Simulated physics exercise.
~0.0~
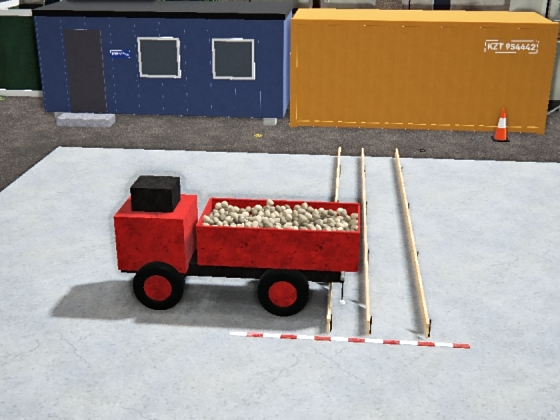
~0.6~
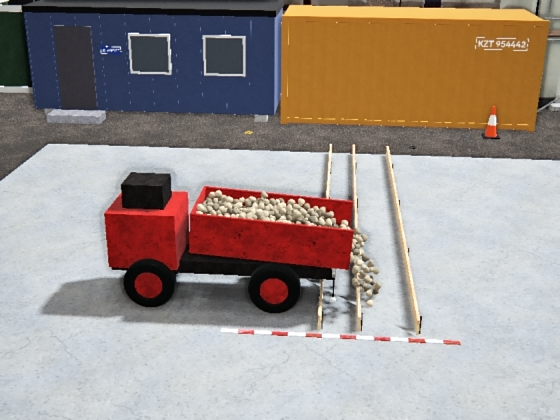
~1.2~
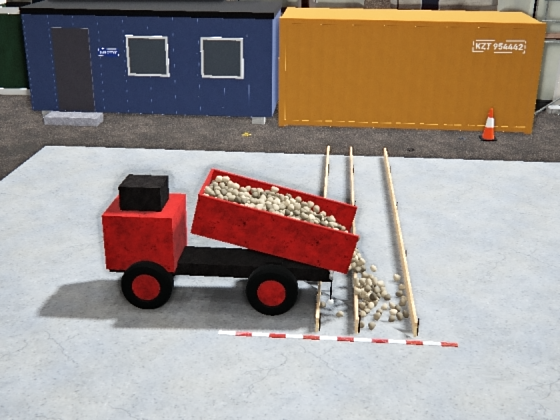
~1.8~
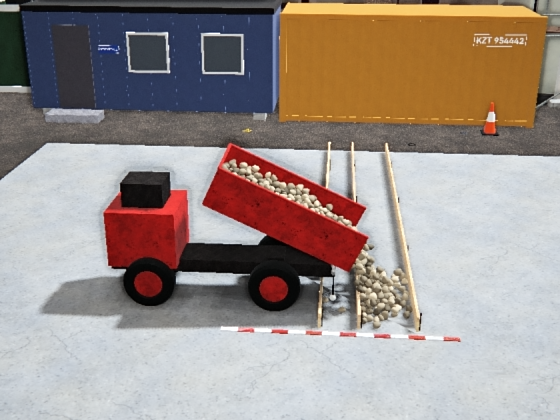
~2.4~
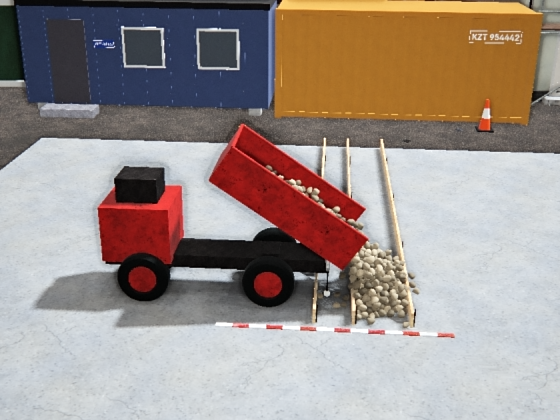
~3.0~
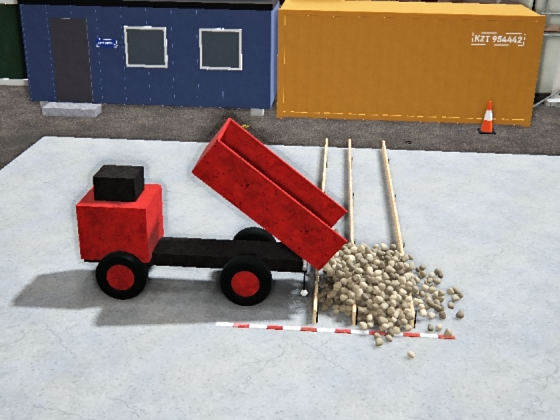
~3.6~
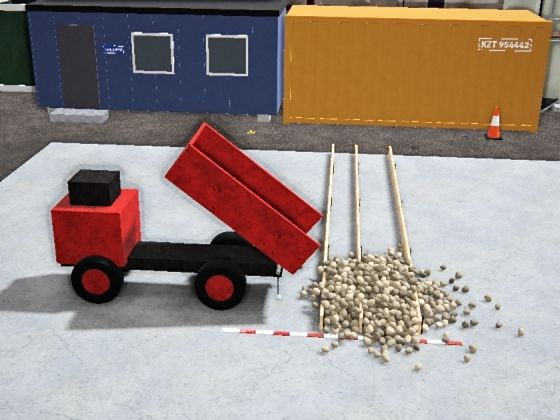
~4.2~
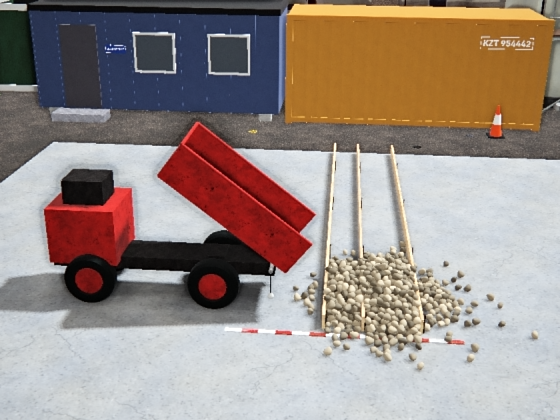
A red tipper truck raises its bed, pours stones across wooden boards, and pulls away left.
